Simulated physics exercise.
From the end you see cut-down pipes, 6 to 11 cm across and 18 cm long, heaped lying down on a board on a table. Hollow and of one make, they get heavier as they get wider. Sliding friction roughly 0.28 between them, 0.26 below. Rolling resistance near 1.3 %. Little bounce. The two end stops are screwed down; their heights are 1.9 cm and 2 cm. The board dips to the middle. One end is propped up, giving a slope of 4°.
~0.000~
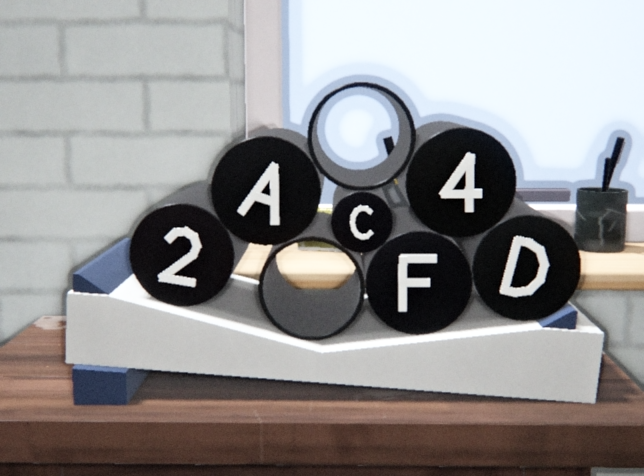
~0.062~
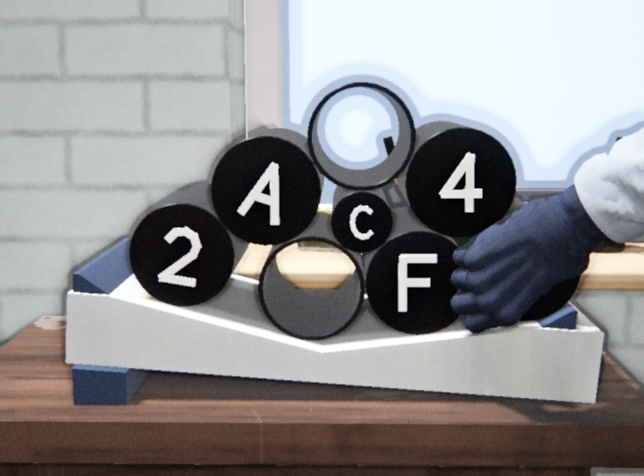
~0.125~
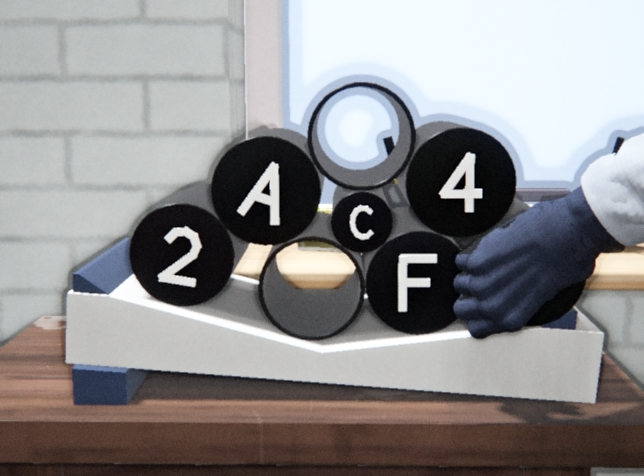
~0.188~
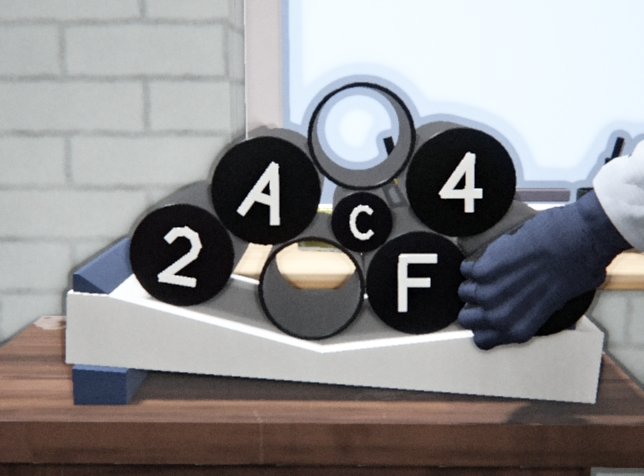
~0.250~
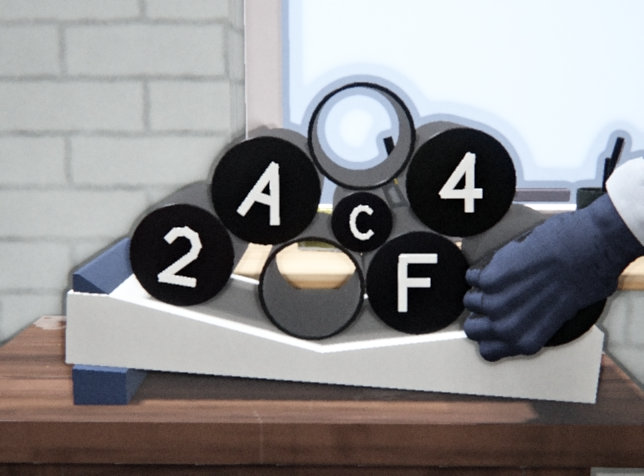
The clip opens on a heap of round pipes, most with black, marked ends, lying on a white board on a wooden table. A dark-gloved hand reaches in from the right, covers the pipe marked D and gradually draws it a short way out toward the viewer, while the others stay still.
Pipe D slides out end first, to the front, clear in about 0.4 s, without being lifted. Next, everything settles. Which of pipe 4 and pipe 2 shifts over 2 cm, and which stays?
No. 4 shifts, no. 2 stays.
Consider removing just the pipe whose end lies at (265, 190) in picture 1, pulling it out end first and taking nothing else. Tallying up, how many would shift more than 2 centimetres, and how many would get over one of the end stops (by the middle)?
Shifting count 2, getting-out count 0.
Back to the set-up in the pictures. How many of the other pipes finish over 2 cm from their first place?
2.
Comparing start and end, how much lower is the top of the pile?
Drop in height: About 4 cm.
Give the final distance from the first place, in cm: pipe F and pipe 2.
Pipe F: 1, pipe 2: 1.
By 0.52 s, 0 now displaced over 2 cm; no. 4 1.1 cm right; no. 2 in place.
By 0.60 s, 1 now displaced over 2 cm; no. 4 3.6 cm right and 1.6 cm down; no. 2 0.6 cm right.
By 0.81 s, 7 now displaced over 2 cm; no. 4 9 cm right and 7 cm down; no. 2 2.5 cm right and 0.7 cm down.
By 0.97 s, 6 now displaced over 2 cm; no. 4 9 cm right and 8 cm down; no. 2 2.3 cm right and 0.6 cm down.
In the end, by 1.4 s, 2 moved over 2 cm; not one over the end stops; no. 4 8 cm right and 8 cm down; no. 2 1.1 cm right; top of the pile 28 cm high, from 32 cm.
